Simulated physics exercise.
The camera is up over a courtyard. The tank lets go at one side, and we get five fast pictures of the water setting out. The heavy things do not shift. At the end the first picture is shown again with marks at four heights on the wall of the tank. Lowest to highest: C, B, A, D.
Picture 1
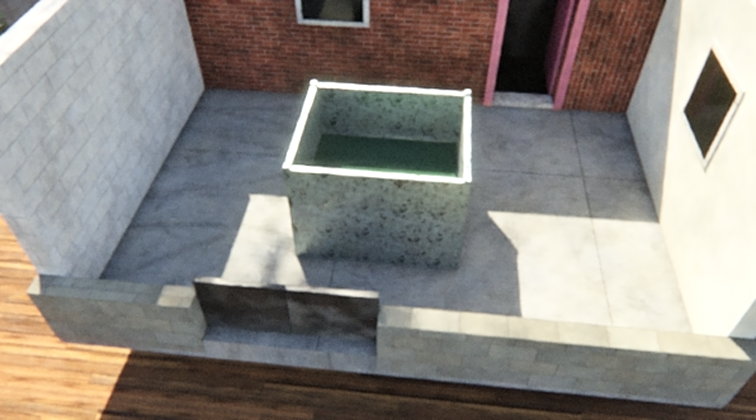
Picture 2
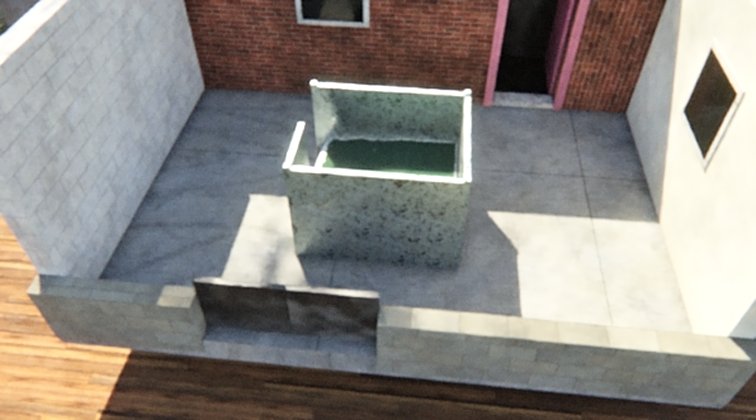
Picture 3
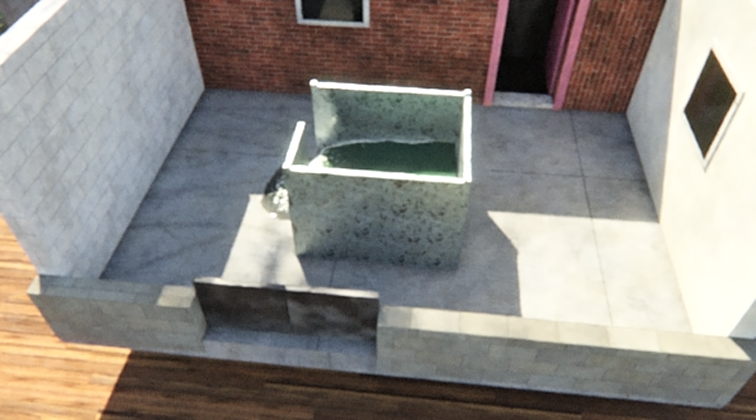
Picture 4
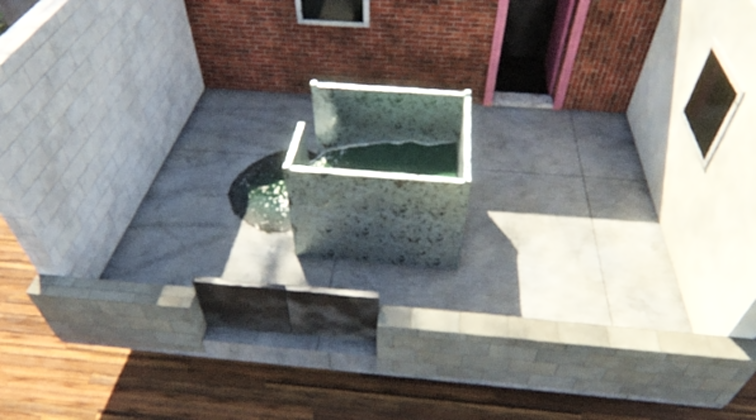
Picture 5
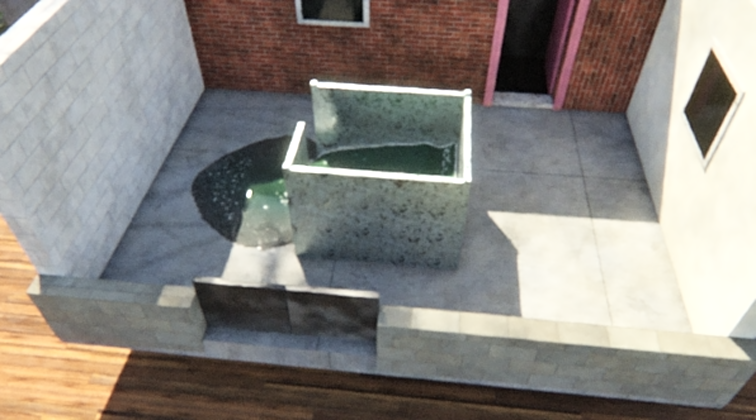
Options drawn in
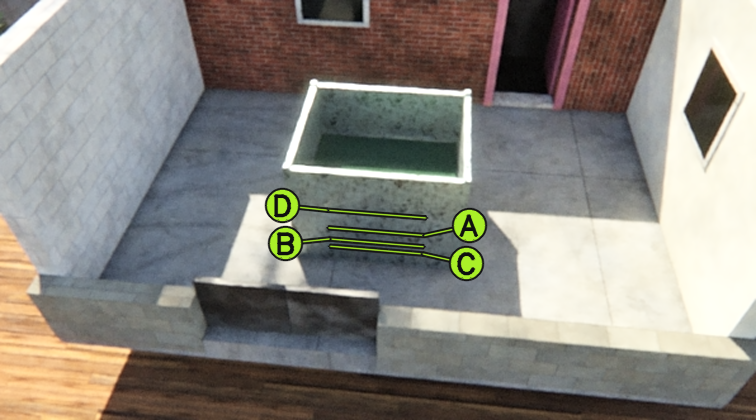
In this clip, a speckled tank of still green water stands in a walled courtyard; part of its left side opens, and water pours out through the gap, spreading leftward across the grey paving as the level inside lowers.
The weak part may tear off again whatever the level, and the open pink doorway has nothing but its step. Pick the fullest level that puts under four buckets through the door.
D will do.
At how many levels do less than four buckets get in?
All of them.
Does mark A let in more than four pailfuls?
No.
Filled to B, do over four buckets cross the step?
No.
On the marked copy, A at (376, 231); B at (376, 242); C at (376, 250); D at (376, 214); from the bottom up C, B, A, D.
With A, nothing gets over.
With B, nothing gets over.
With C, nothing gets over.
With D, a splash gets over, under a bucket.
